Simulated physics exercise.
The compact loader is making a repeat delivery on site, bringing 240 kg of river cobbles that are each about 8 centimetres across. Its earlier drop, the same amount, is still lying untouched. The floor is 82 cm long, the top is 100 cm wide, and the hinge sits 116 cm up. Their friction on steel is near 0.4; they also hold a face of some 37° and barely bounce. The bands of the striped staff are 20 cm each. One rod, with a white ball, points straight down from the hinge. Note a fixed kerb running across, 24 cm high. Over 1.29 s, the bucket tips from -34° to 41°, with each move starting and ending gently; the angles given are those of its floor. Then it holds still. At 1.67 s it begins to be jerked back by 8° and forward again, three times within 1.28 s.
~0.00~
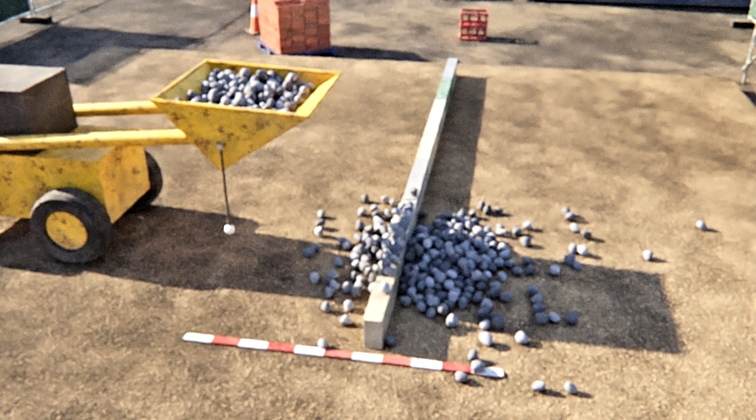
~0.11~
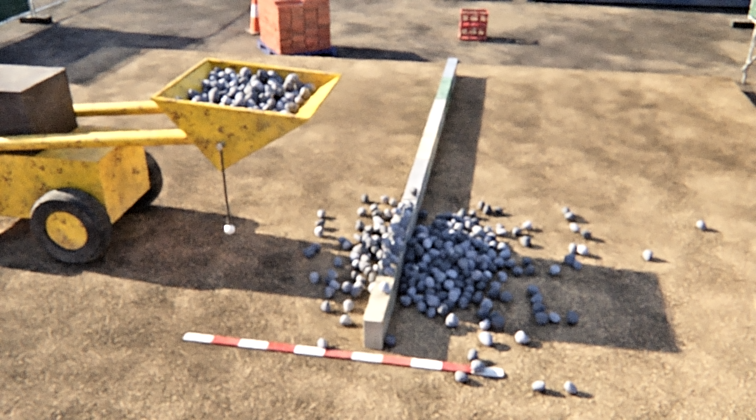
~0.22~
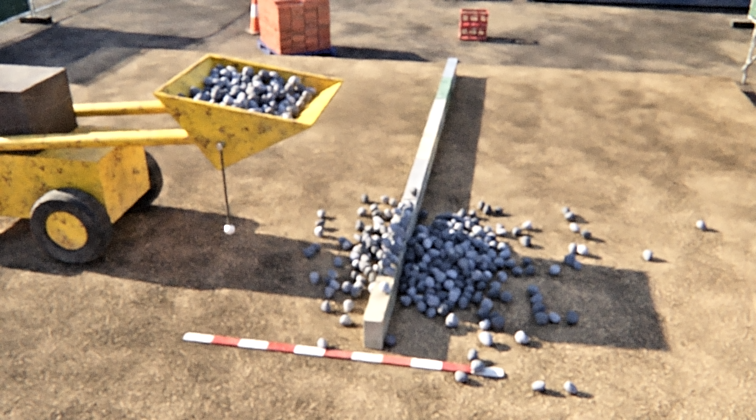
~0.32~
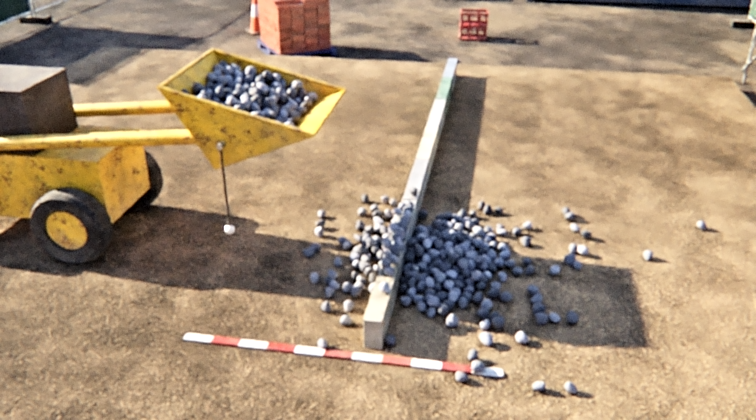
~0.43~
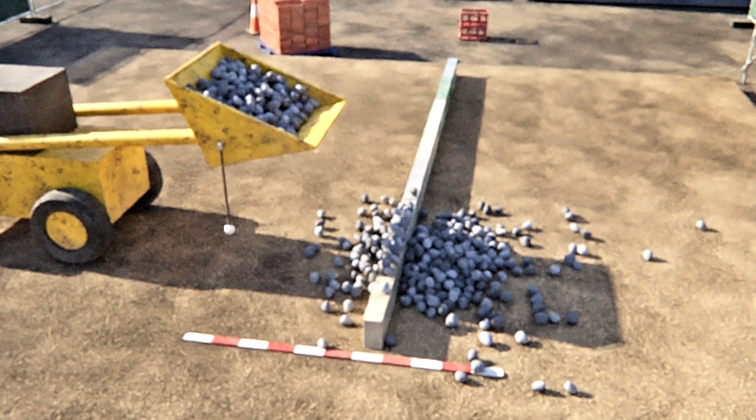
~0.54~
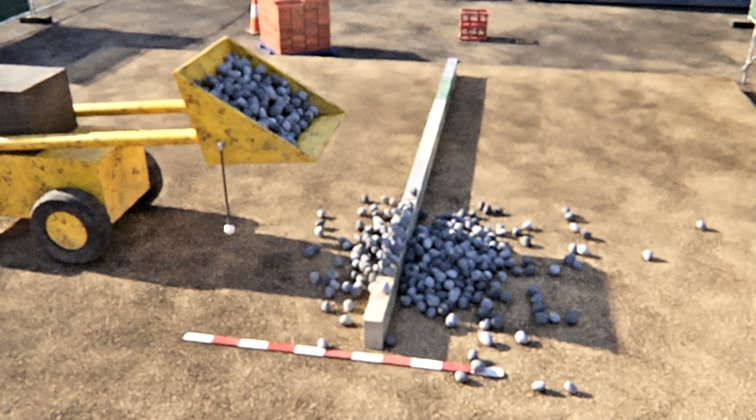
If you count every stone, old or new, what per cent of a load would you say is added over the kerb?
I would say about 0 per cent.
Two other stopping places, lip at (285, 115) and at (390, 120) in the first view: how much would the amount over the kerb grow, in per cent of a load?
Close to 0 per cent, followed by close to 70 per cent.
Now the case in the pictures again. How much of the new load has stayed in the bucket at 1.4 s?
Roughly 45 per cent of its load.
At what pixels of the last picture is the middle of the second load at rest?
(353, 245).
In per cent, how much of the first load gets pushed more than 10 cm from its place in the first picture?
Near 5 per cent, I reckon.
After 1.0 s the floor is at 29°; in per cent of one load, 100 in the bucket, 28 on this side of the kerb, 72 over the kerb; the foremost stones are at (602, 240).
After 1.4 s the floor is at 41°; in per cent of one load, 44 in the bucket, 83 on this side of the kerb, 72 over the kerb; the foremost stones are at (602, 240).
After 3.4 s the floor is at 41°; in per cent of one load, 0 in the bucket, 127 on this side of the kerb, 73 over the kerb; the foremost stones are at (602, 240).
After 6.0 s the floor is at 41°; in per cent of one load, 0 in the bucket, 127 on this side of the kerb, 73 over the kerb; the foremost stones are at (602, 240). Net gain over the kerb, 0.
